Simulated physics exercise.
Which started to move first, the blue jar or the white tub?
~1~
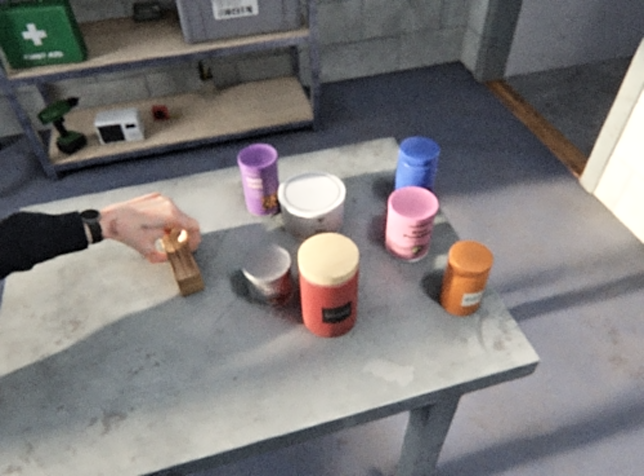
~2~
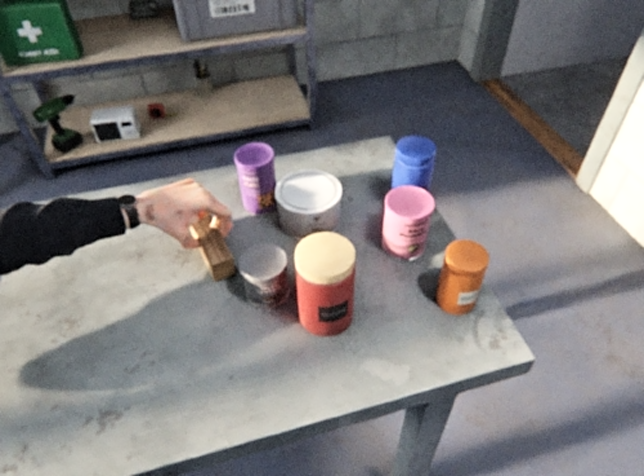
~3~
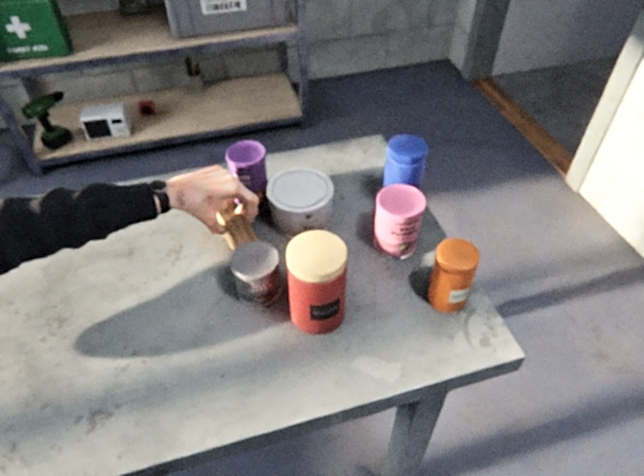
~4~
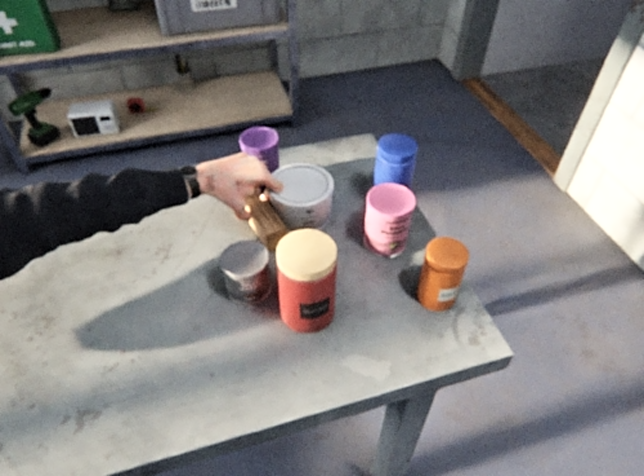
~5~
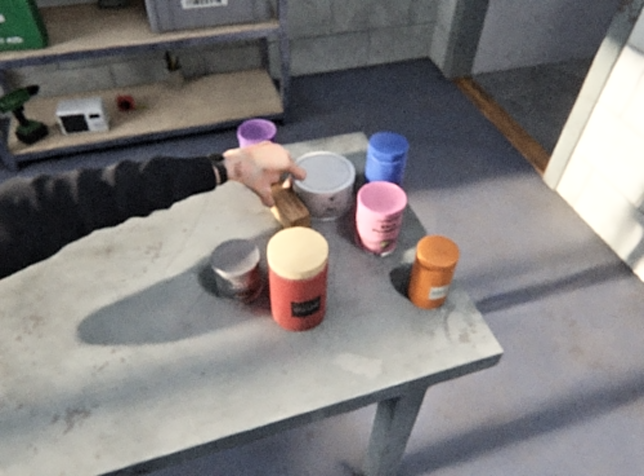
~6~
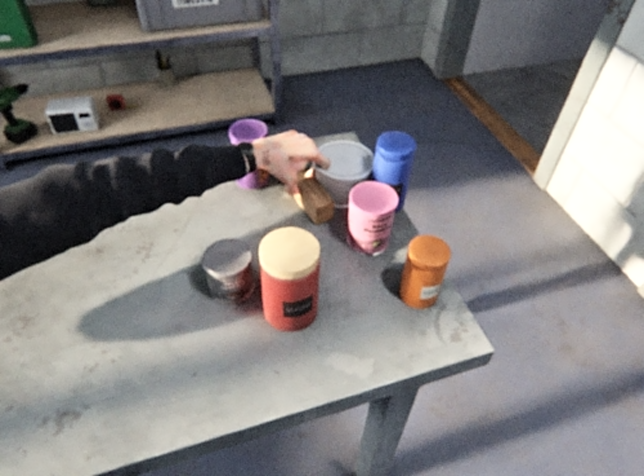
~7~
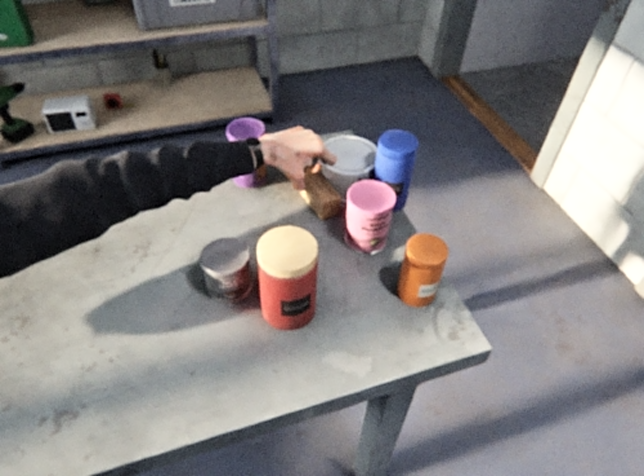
The white tub started to move first, and the blue jar only shifted a little later, once the tub had been pushed across towards it.
